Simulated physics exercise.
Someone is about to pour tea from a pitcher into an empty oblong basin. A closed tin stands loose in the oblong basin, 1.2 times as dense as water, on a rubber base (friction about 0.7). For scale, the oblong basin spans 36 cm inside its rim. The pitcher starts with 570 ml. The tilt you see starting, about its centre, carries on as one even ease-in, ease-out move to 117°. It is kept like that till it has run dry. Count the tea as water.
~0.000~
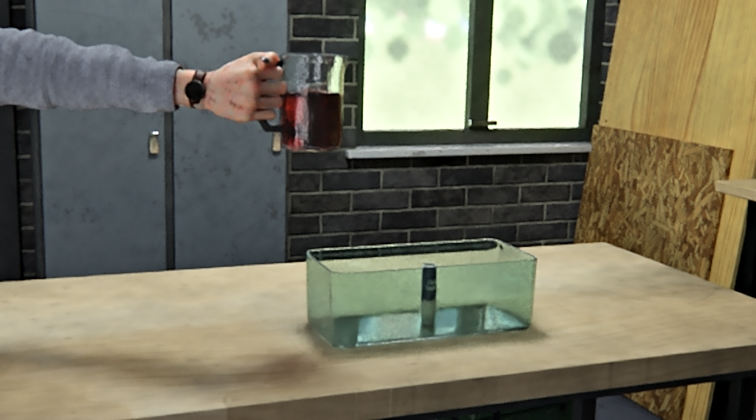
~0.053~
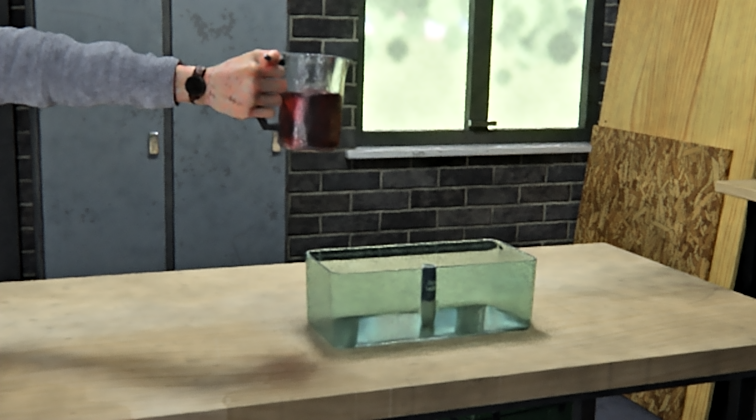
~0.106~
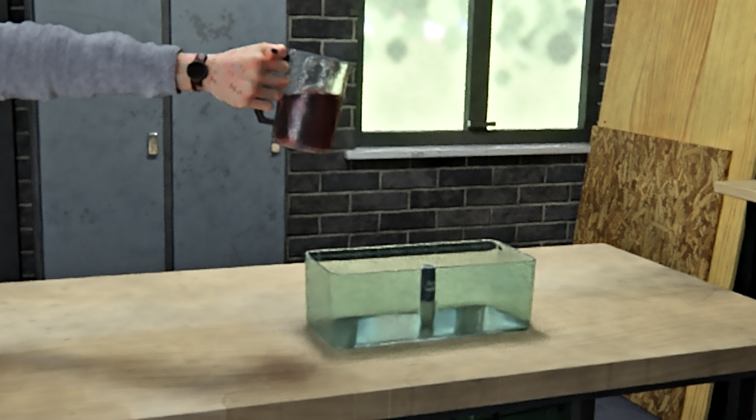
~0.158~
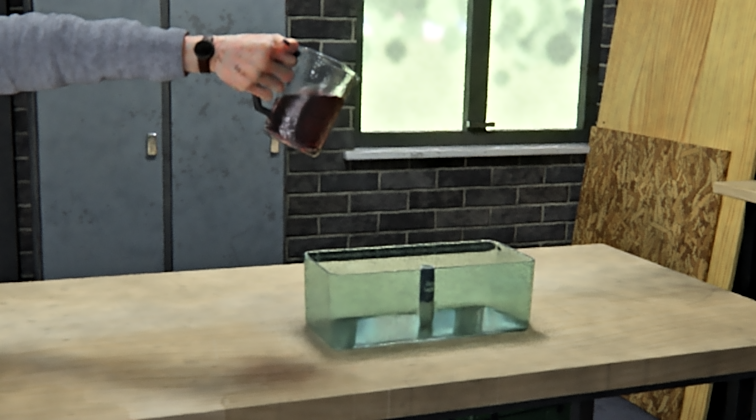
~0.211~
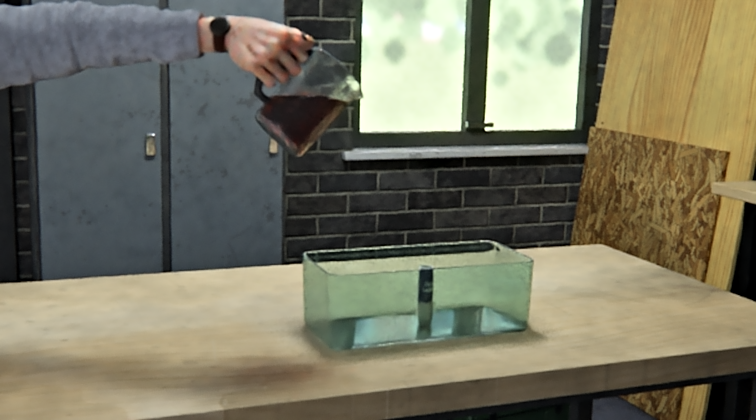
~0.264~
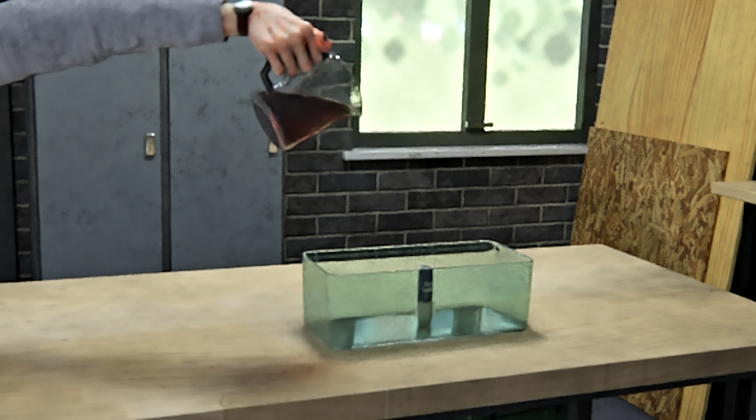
A glass pitcher of dark reddish tea, held up by a hand wearing a black watch, tilted steadily to the right, well onto its side, above a greenish glass basin on a wooden table.
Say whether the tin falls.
It topples.
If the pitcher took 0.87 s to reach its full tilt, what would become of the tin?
The tin remains upright.
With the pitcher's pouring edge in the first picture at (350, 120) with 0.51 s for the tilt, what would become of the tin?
Then it remains upright.
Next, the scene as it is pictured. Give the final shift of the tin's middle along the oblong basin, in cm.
About 8.0 cm.
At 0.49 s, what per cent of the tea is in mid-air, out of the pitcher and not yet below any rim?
Near 42 in a hundred.
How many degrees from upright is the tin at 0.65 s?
It is at some 0°.
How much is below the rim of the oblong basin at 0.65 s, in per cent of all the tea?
Some 54 per cent.
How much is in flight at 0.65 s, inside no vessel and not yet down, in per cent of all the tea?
Near 34 in a hundred.
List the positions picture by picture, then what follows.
In the first picture, it leans 0°; its right rim is at (349, 57); the tea meets the walls at (282, 93) and (338, 93); the oblong basin's rim runs from (319, 263) to (517, 250); the tin's top is at (429, 268).
In the second picture, it leans 3°; its right rim is at (351, 59); the tea meets the walls at (282, 94) and (338, 92).
In the third picture, it leans 12°; its right rim is at (356, 67); the tea meets the walls at (281, 96) and (339, 93).
In the fourth picture, it leans 26°; its right rim is at (361, 80); the tea meets the walls at (276, 101) and (341, 95).
In the fifth picture, it leans 43°; its right rim is at (363, 97); the tea meets the walls at (262, 108) and (344, 99).
In the sixth picture, it leans 62°; its right rim is at (361, 116); the tea meets the walls at (256, 95) and (350, 107).
After 0.49 s the tilt is 116° and 55 per cent is still to pour; the tin stands where it began.
After 0.65 s the tilt is 117° and 11 per cent is still to pour; the tin stands where it began.
After 0.82 s the tilt is 117° and 0 per cent is still to pour; the tin leans 11°.
After 1.01 s the tilt is 117° and 0 per cent is still to pour; the tin leans 52°.
In the end the tin lies on its side.
